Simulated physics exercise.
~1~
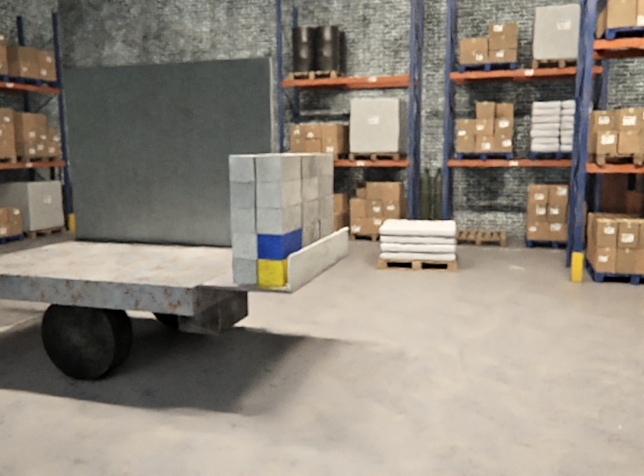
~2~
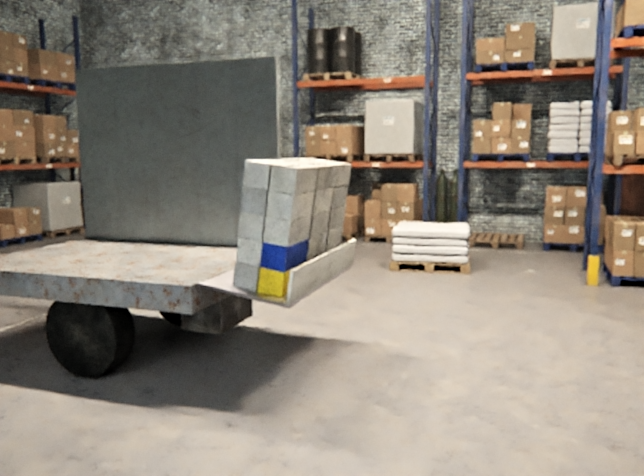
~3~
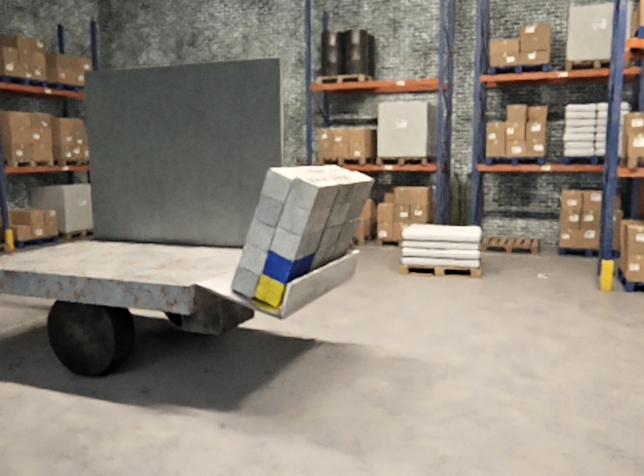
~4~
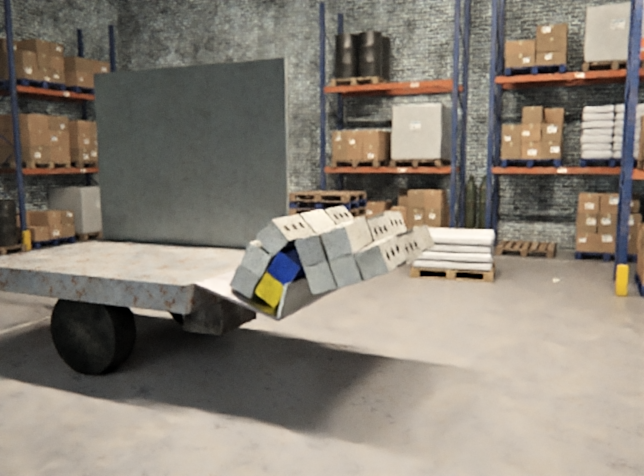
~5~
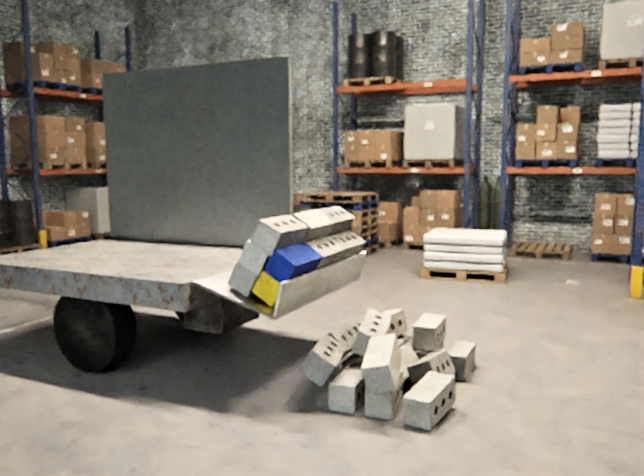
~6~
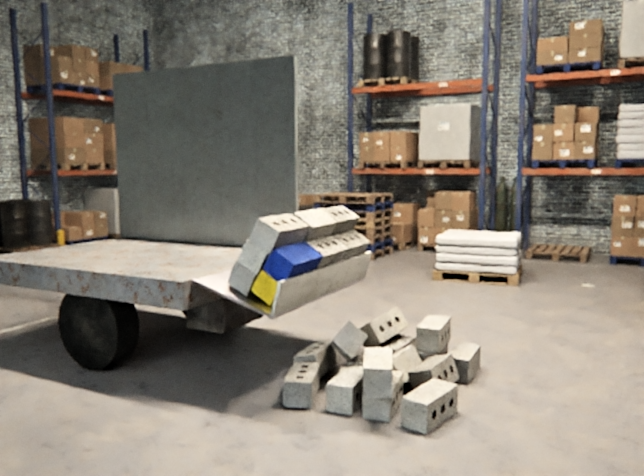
A flat grey trailer stood in a warehouse with concrete blocks stacked on its tail lift, which tilted downward until the stack leaned and toppled outward. About half the blocks ended heaped on the floor, while the blue and yellow ones stayed aboard, tipped over.
